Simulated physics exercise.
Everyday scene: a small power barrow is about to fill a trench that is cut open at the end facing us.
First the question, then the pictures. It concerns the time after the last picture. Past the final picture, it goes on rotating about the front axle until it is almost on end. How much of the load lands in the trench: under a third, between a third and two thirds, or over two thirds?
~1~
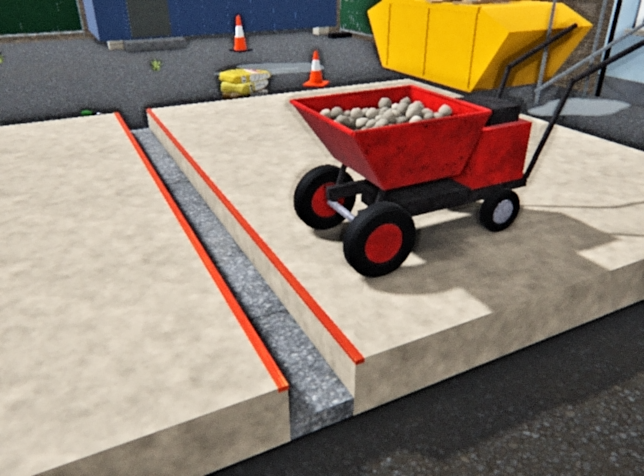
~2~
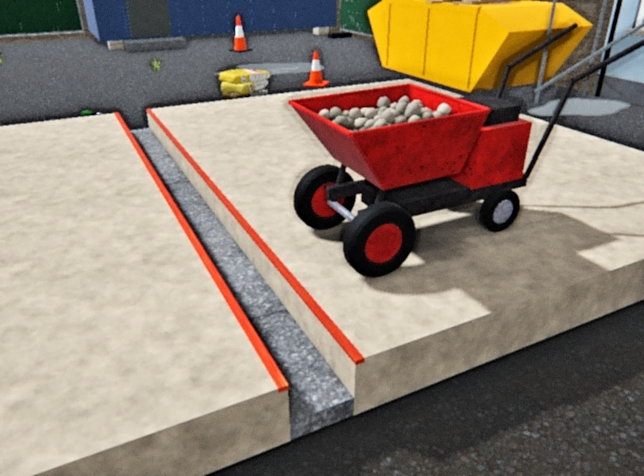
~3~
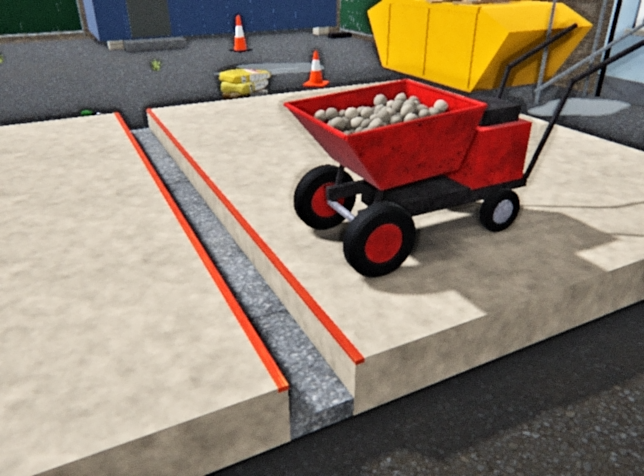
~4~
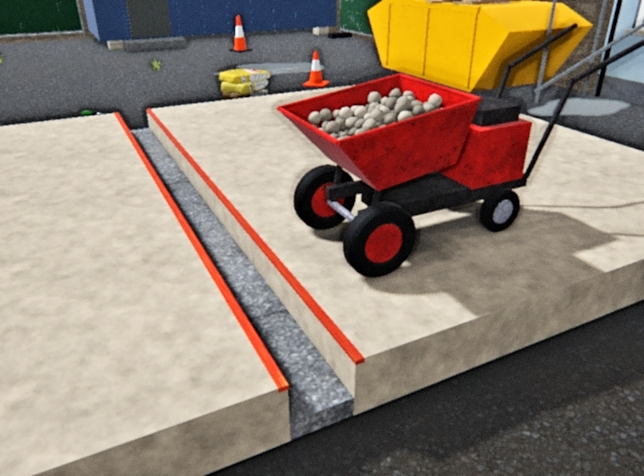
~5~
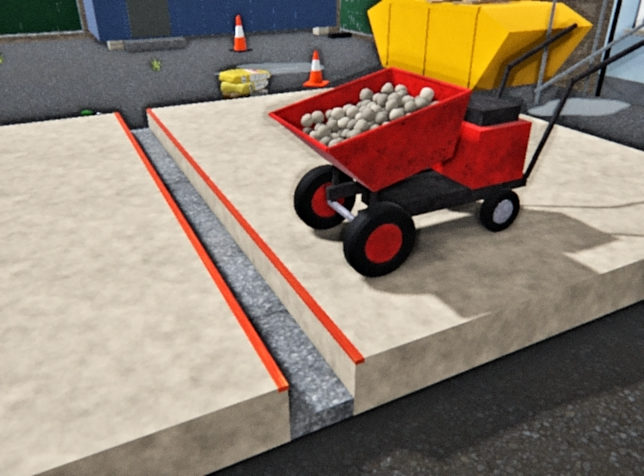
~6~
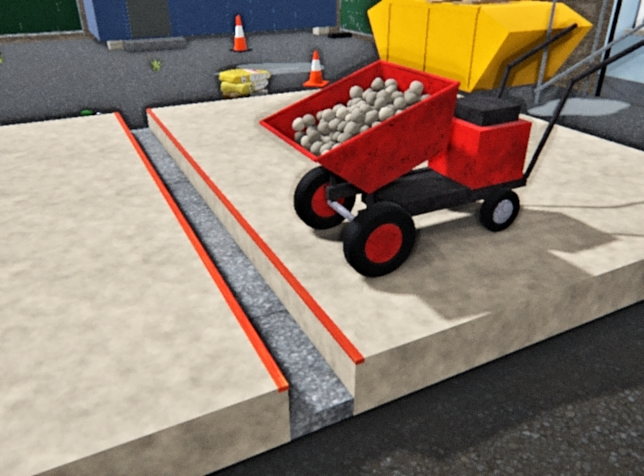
Between a third and two thirds.
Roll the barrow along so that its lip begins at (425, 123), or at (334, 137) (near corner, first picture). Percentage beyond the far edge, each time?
In order, close to 0 and 80 in a hundred.
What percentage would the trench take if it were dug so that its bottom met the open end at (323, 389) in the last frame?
About 40 per cent.
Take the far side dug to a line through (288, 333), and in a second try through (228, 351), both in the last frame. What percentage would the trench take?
0 %, 90 %.
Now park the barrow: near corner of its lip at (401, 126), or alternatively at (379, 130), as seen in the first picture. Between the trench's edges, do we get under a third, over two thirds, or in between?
Over two thirds, then over two thirds.
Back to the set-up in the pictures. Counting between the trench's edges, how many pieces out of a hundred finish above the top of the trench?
0 %.
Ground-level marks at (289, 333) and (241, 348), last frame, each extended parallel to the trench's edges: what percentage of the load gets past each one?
I'd say some 80 in a hundred, and after that 40 in a hundred.
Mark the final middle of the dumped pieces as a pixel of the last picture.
I'd put the middle somewhere around (220, 276).
Shortly afterwards, skip tipped steeply; the whole lot in the skip.
Next, skip tipped right over; the bulk in the skip; a little in or heaped over the trench; a little beyond it; only a few falling.
Some moments later, skip tipped right over; near a quarter in the skip; near a third in or heaped over the trench; near half beyond it.
In the end, skip tipped right over; near half in or heaped over the trench; near half beyond it.
